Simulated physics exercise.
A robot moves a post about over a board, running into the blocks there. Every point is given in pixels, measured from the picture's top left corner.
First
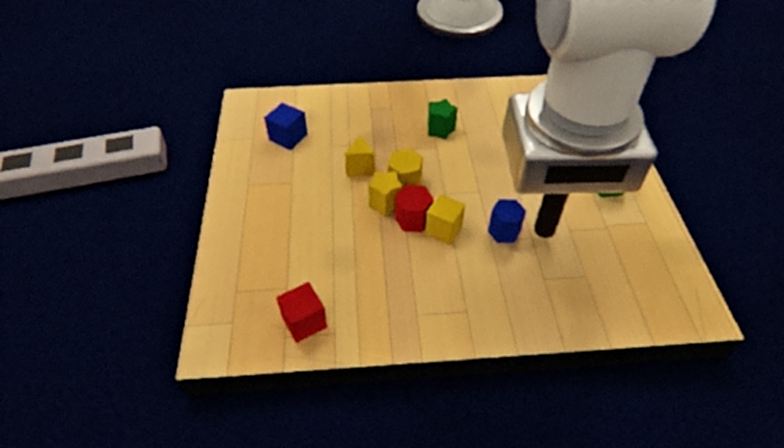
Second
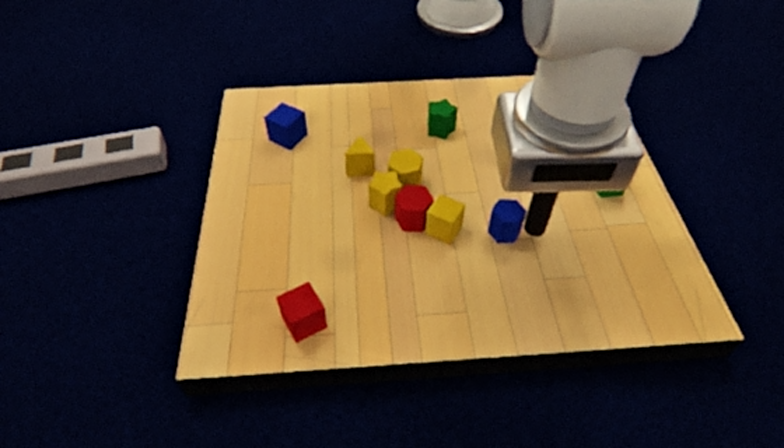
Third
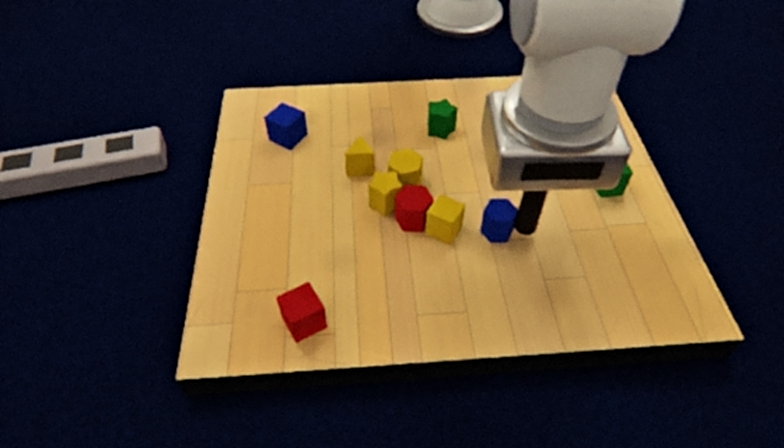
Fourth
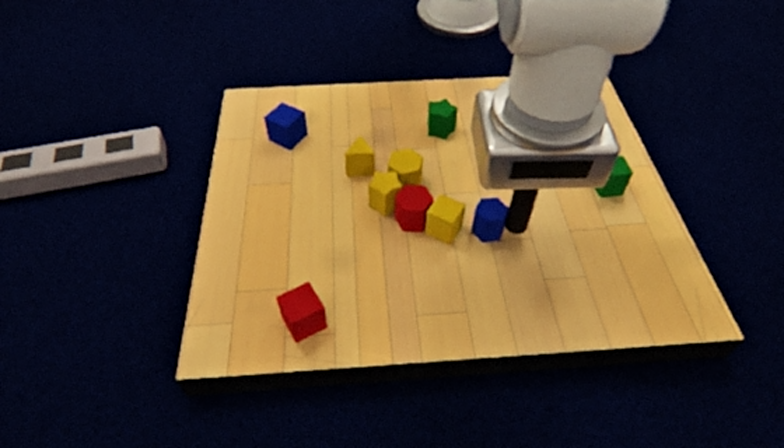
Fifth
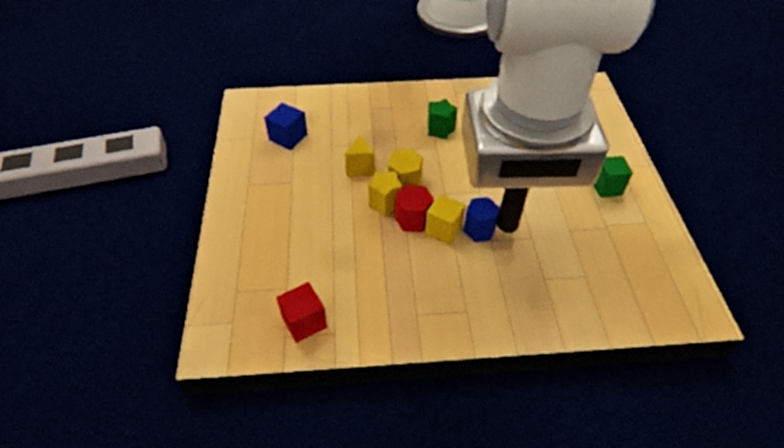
On a wooden board scattered with coloured blocks, a robot arm moves its dark post left to a blue hexagonal block, then pushes the block a short way left toward a yellow square one while the other blocks stay still.
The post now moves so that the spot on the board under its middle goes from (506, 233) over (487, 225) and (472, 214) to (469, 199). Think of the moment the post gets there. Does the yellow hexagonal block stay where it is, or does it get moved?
That block will keep its spot.
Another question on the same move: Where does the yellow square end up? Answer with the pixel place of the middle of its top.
I'd place it at (427, 213), taking the centre of its top.
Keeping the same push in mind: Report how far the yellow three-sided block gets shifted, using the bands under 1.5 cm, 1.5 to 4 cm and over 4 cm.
It ends under 1.5 cm away.
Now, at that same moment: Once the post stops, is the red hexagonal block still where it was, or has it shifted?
That block is shifted.
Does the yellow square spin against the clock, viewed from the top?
Short answer: Yes.
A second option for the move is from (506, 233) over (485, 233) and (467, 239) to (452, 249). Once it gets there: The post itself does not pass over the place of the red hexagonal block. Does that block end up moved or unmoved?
My prediction: It moves.
The first path, step by step. Halfway along, post (479, 212); red hexagonal block (396, 199), turned 35° clockwise; yellow square (428, 213), turned 35° anticlockwise; blue hexagonal block (456, 200), turned 30° anticlockwise.
At the end, post (470, 190); yellow three-sided block in place; yellow hexagonal block in place; red hexagonal block (394, 200), turned 40° clockwise; yellow square (427, 213), turned 40° anticlockwise; blue hexagonal block (451, 197), turned 45° anticlockwise.
